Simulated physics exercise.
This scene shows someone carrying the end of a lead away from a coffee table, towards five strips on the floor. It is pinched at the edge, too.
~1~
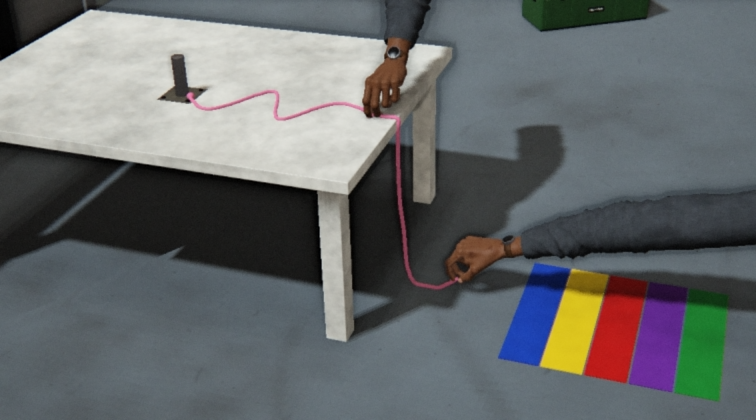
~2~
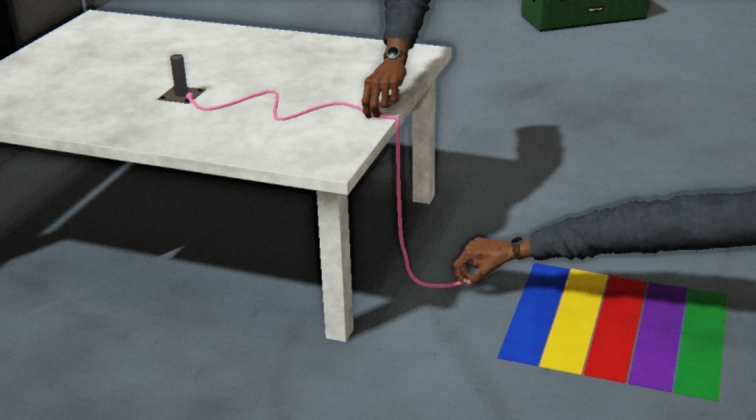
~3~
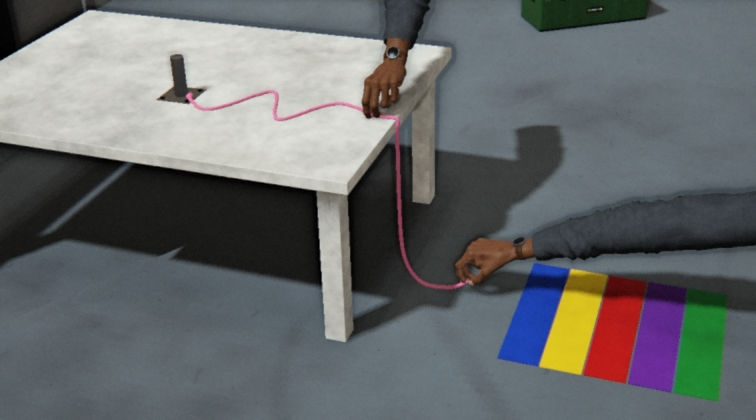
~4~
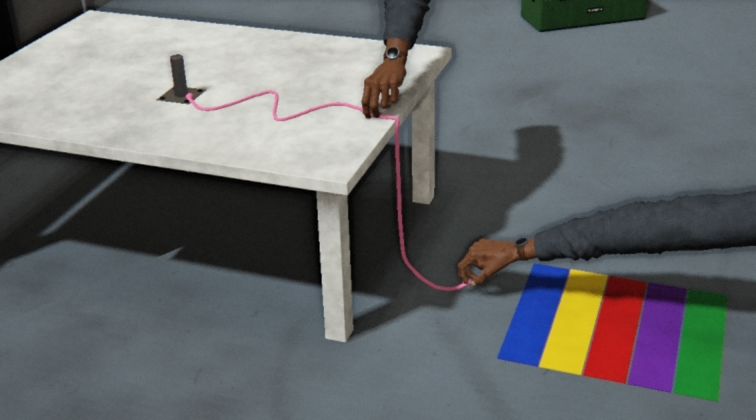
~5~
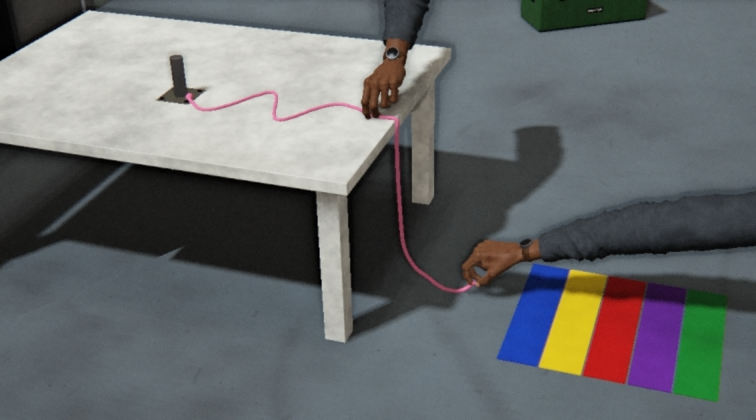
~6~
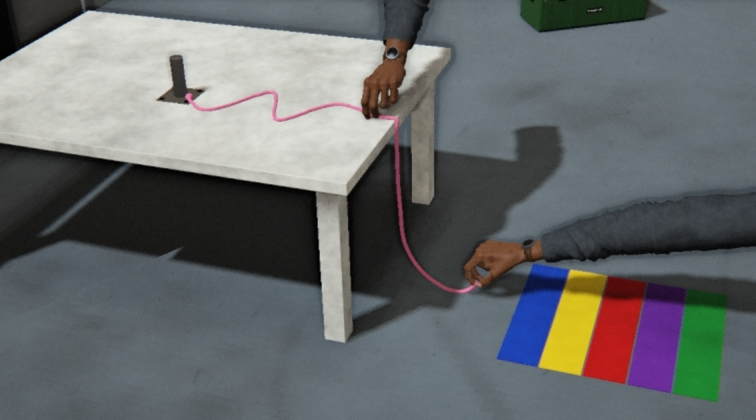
A hand pinned a pink cord at the edge of a pale table while another hand, holding its loose end below, moved slightly right near five coloured strips on the floor.
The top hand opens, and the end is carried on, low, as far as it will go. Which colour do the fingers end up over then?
They end up over the green strip.
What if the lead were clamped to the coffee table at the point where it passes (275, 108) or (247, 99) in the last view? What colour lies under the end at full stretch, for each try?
First try red, second try purple.
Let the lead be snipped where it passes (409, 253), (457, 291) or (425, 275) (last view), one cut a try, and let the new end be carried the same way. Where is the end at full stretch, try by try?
In that order: (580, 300), (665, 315) and (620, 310).
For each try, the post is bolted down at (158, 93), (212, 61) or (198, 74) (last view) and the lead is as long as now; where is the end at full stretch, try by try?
Around (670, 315), then (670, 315), then (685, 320).
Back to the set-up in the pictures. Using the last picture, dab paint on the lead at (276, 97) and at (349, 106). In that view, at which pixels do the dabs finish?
One ends up around (309, 110), the other around (438, 150).
Soon after, end near (628, 309); over red.
Then, end near (675, 317); over purple.
At full stretch, end near (704, 322); over green. It gets as far as the green strip.
